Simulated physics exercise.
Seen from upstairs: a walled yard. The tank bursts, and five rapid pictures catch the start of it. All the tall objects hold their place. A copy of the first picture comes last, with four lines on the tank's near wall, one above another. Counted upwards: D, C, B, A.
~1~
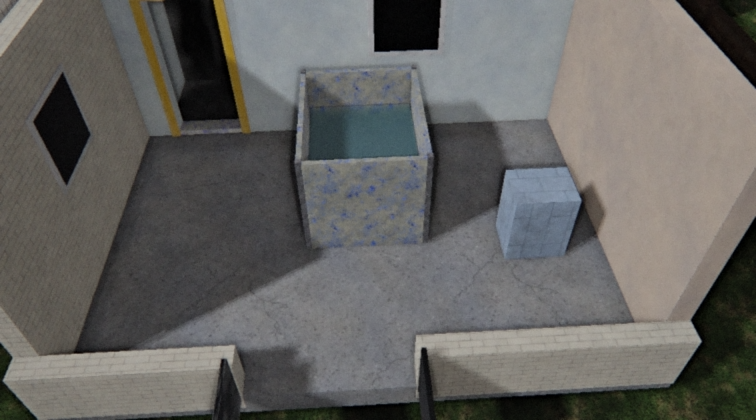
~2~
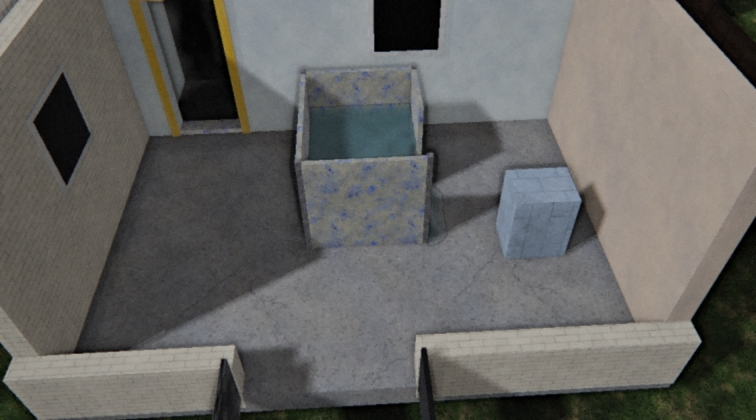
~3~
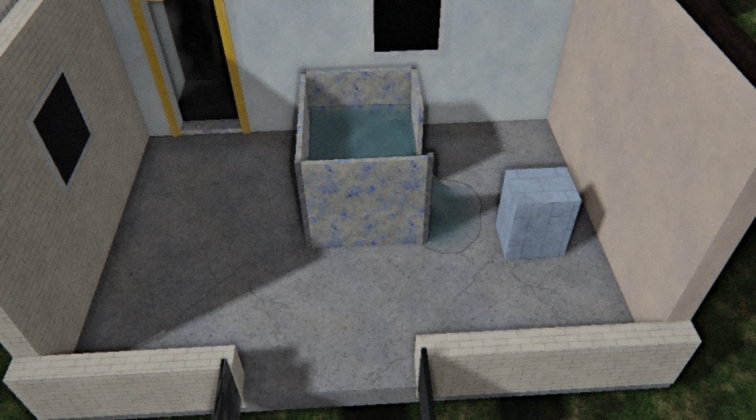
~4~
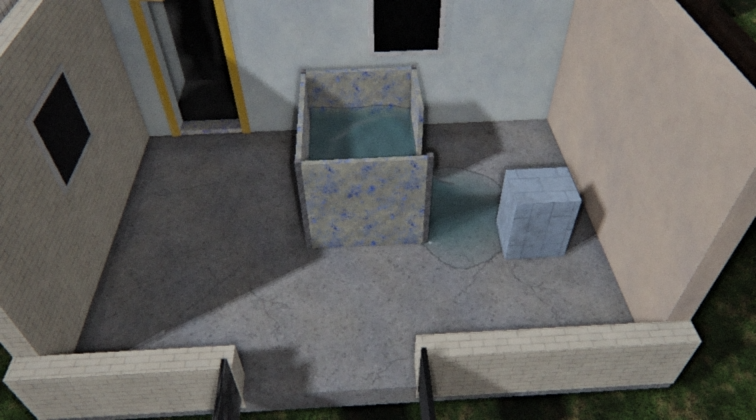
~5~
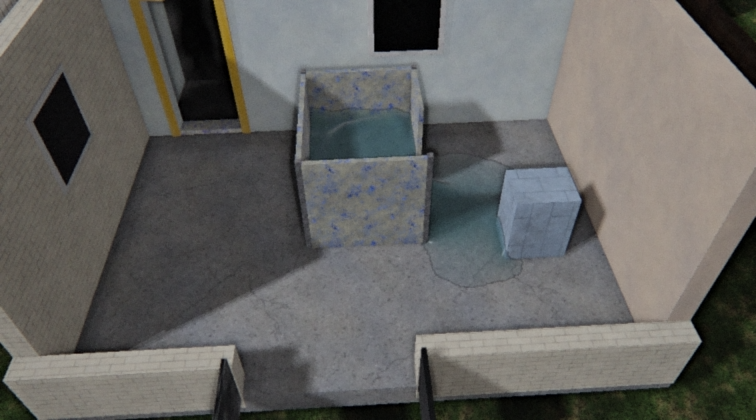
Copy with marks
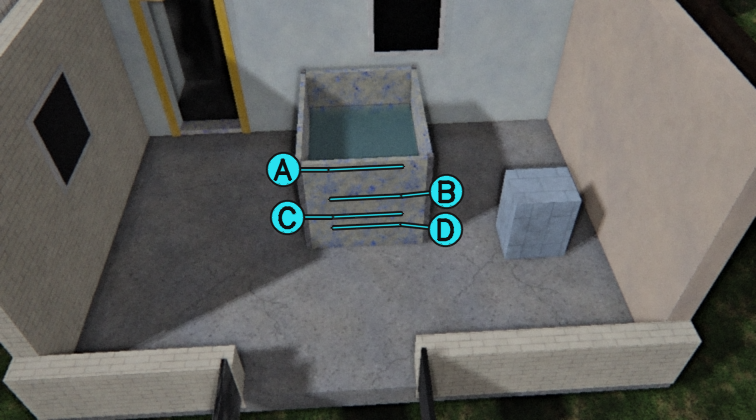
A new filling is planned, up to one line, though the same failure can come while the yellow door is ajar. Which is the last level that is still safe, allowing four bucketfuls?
That is mark B.
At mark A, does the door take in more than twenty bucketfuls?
No.
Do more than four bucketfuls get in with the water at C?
No, not at all.
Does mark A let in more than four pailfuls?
Yes.
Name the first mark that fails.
The answer is A.
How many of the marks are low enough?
Three of them.
In cyan, A at (365, 168); B at (366, 197); C at (366, 215); D at (367, 226); from the bottom up D, C, B, A.
With A, about 8 bucketfuls get in.
With B, a bucket or two gets in.
With C, nothing gets over.
With D, nothing gets over.
